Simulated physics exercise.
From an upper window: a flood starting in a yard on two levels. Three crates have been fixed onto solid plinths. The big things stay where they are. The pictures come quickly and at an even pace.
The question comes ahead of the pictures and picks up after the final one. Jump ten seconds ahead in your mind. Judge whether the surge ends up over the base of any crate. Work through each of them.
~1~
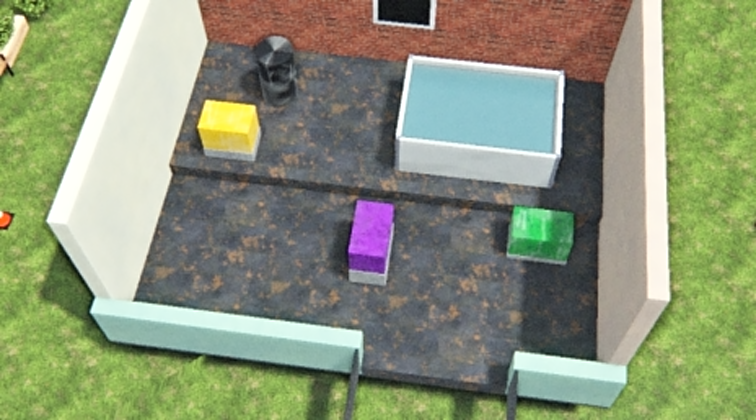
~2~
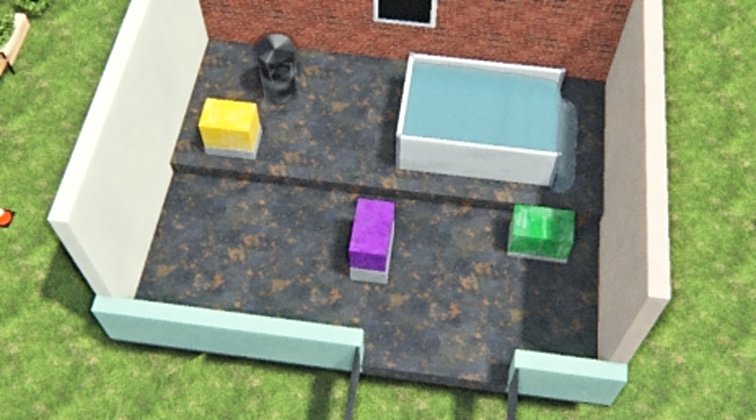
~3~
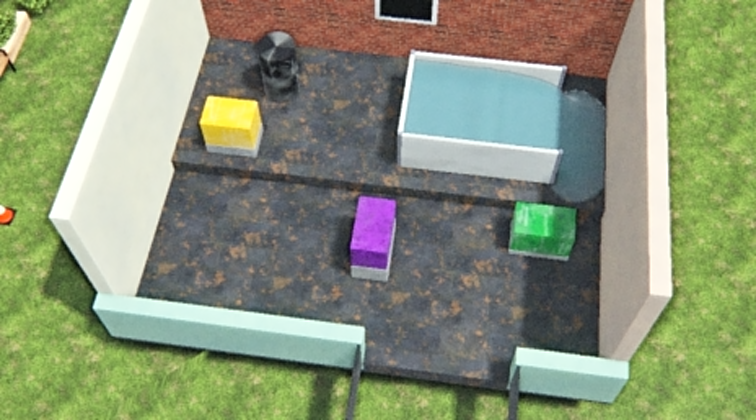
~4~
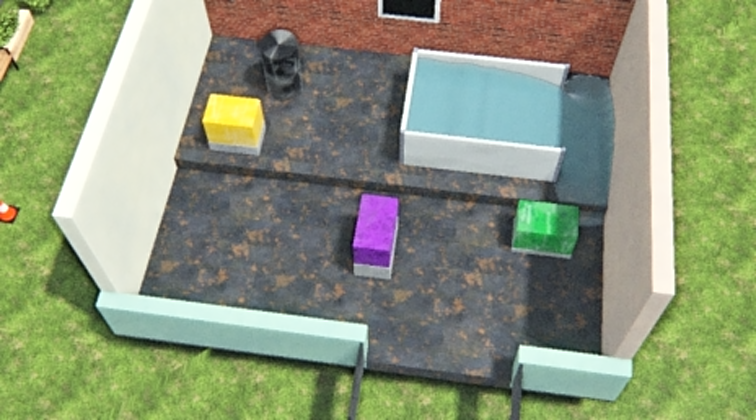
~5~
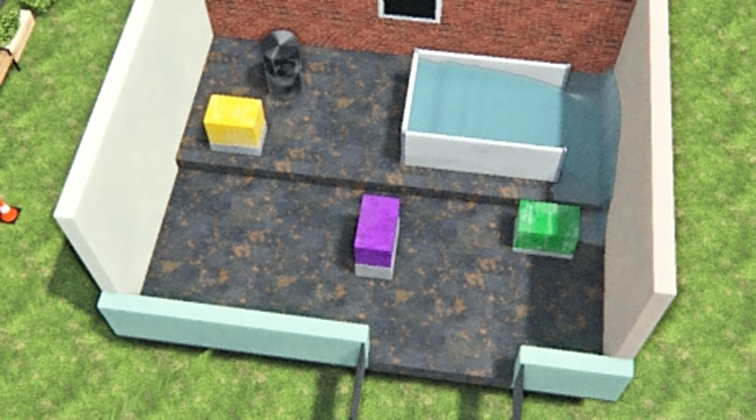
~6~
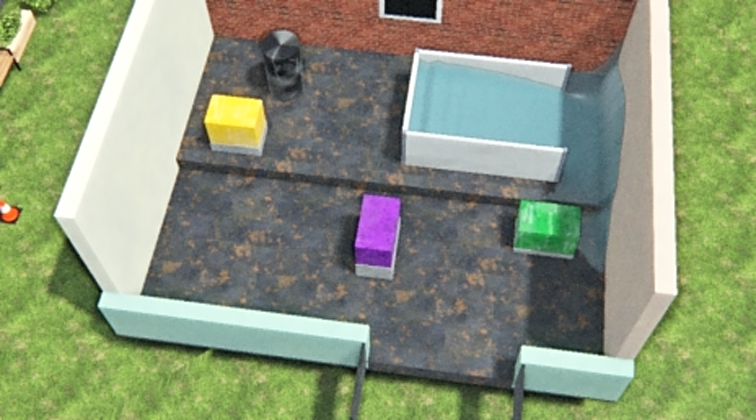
The yellow crate avoids any dampness from the water; the purple crate avoids any dampness from the water; the green crate gets dampened by the water.
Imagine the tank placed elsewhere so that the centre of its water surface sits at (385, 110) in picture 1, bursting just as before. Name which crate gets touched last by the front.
It is the crate marked yellow.
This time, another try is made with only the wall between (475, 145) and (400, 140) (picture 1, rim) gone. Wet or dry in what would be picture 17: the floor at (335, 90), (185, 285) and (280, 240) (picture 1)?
Point by point: Unwetted, drenched, drenched.
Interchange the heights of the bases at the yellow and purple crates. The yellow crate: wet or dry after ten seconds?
For the yellow crate, the answer is that it stays clear.
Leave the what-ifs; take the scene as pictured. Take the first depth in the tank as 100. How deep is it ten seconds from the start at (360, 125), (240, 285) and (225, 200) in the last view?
Respectively 2, 10 and 16 per cent.
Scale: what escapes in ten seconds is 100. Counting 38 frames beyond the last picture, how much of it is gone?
Around 60 percent.
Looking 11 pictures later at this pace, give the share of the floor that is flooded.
By my count, 30 percent.
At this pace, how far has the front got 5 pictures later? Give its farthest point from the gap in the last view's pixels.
About (600, 375).
A moment on, water covers 20 % of the floor; the yellow crate not reached, the purple crate not reached, the green crate water round its plinth.
Next, water covers 30 % of the floor; the yellow crate not reached, the purple crate not reached, the green crate water round its plinth.
Then, water covers 60 % of the floor; the yellow crate water round its plinth, the purple crate water round its plinth, the green crate water round its plinth.
Later, water covers 90 % of the floor; the yellow crate water round its plinth, the purple crate water round its plinth, the green crate water round its plinth.
In the end, water covers 95 % of the floor; the yellow crate stayed above the water, the purple crate stayed above the water, the green crate was topped.
